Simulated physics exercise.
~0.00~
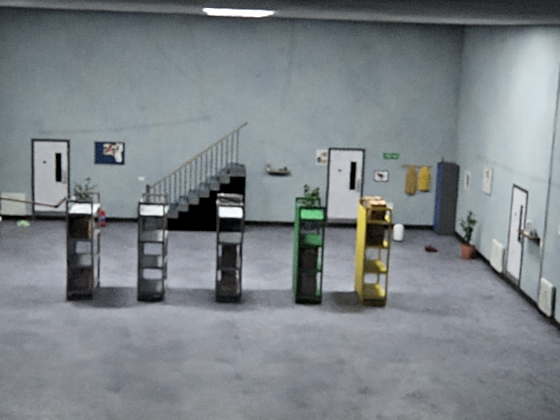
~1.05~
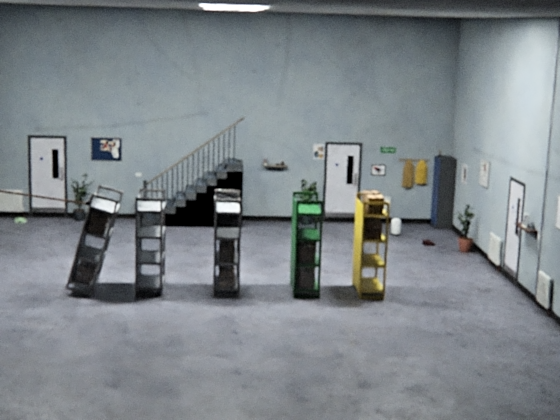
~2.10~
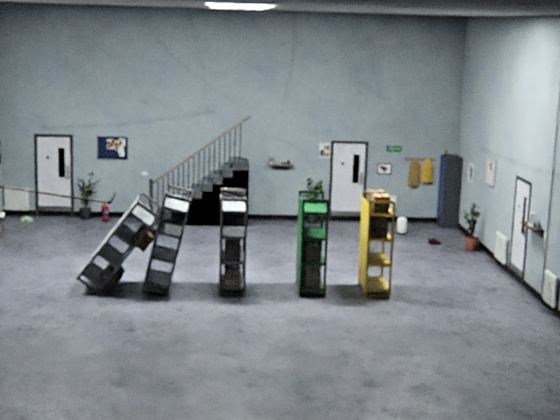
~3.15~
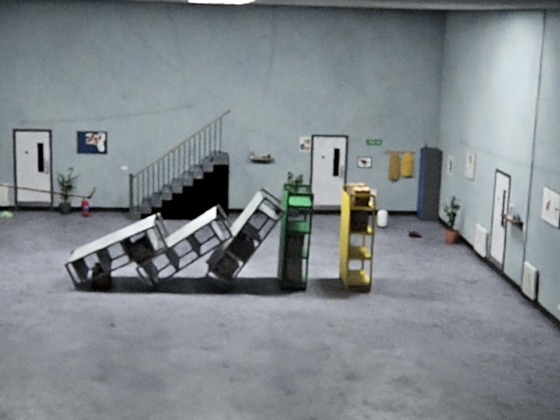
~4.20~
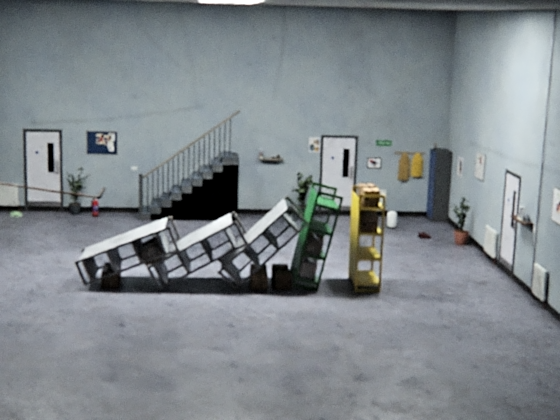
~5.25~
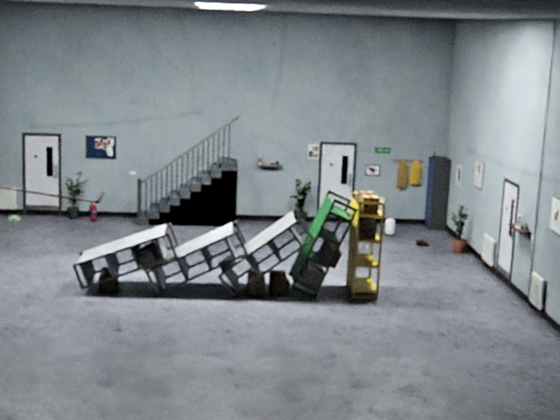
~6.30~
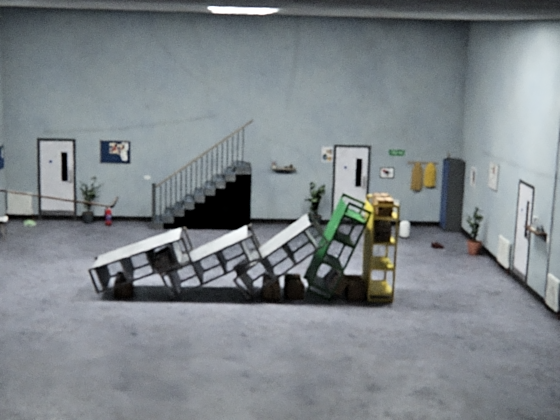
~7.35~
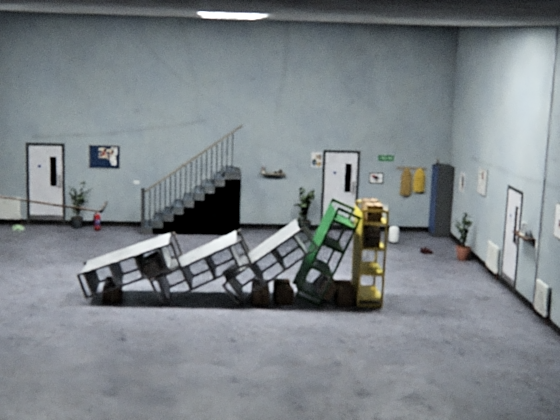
To begin with, five tall shelving units stand in a spaced row across a grey floor, three dark ones, then a green one and a yellow one at the right. A pole at the far left moves in, and the leftmost unit tips to the right into its neighbour. The second unit topples into the third, and all three dark ones slump over in a slanting chain as boxes spill beneath them. The third knocks the green unit, which tilts until it rests against the yellow one. The yellow unit stays upright in its place, the only one left standing straight.
